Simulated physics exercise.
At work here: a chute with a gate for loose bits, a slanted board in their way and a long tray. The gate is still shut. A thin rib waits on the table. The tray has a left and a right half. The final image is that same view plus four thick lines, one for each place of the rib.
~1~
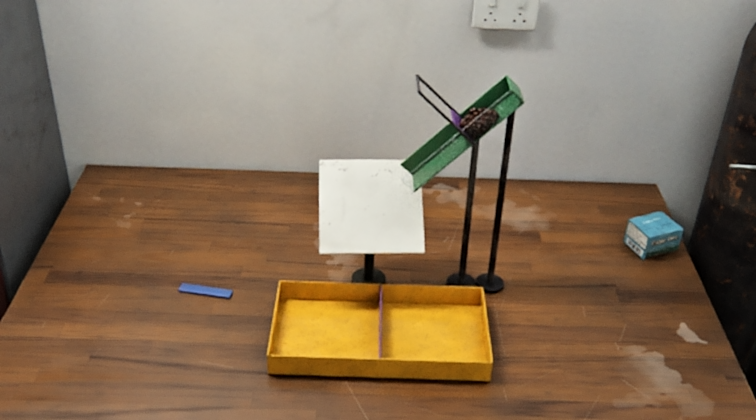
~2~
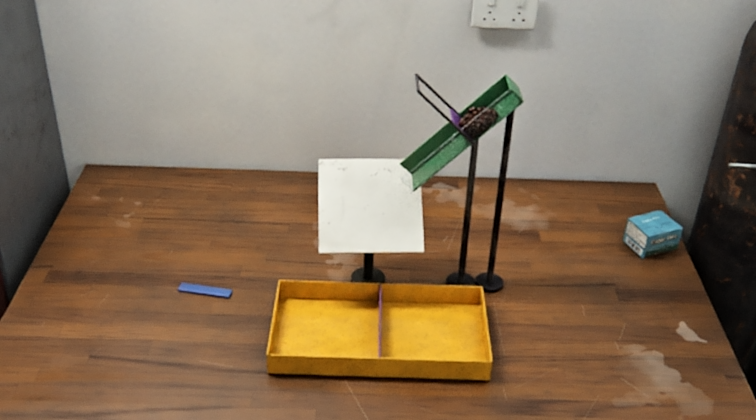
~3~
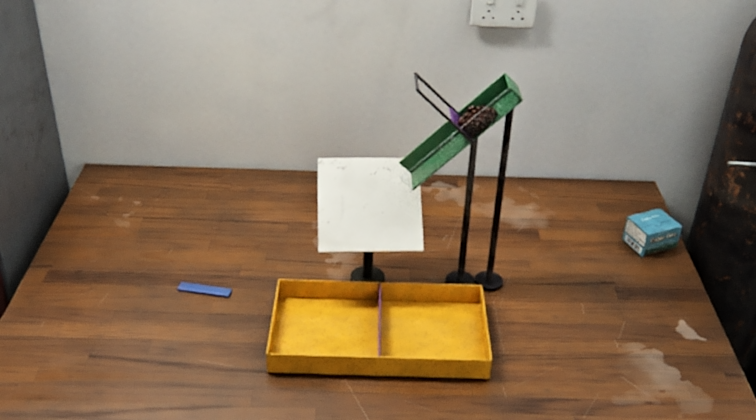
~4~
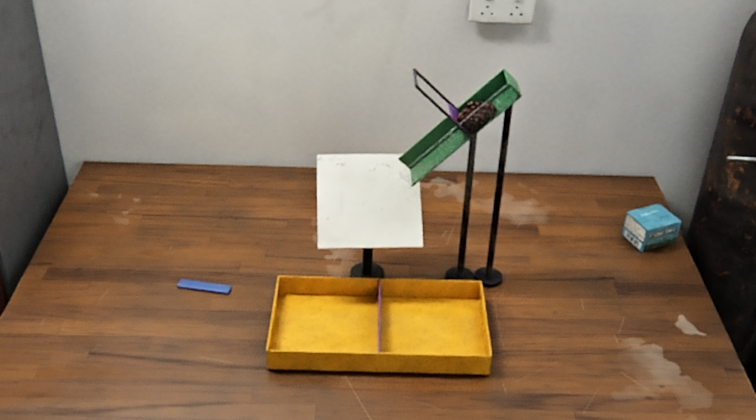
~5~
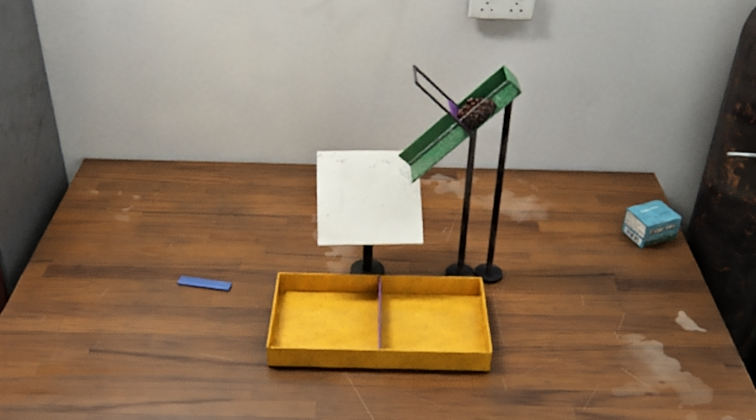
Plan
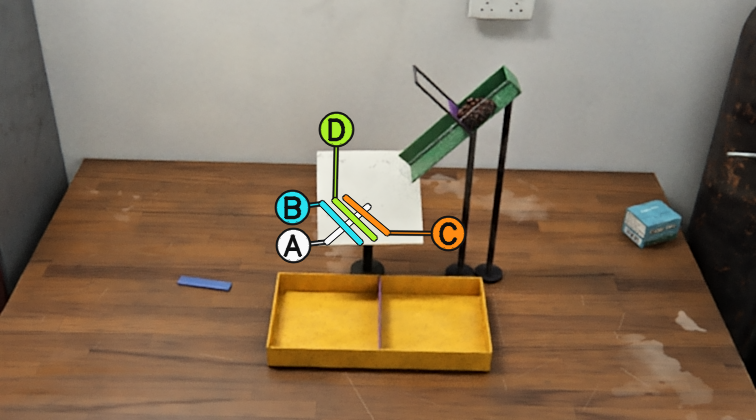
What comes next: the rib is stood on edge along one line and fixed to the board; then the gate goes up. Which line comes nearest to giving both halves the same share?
B works best here.
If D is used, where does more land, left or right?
The right half.
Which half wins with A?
Left.
On the marked copy, line A from (367, 206) to (326, 241); line B from (322, 203) to (360, 242); line C from (345, 197) to (387, 232); line D from (334, 200) to (374, 238).
With A, of what is caught, most in the left half, about a quarter in the right.
With B, of what is caught, about half in the left half, about half in the right.
With C, of what is caught, a small part in the left half, most in the right.
With D, of what is caught, a small part in the left half, most in the right.
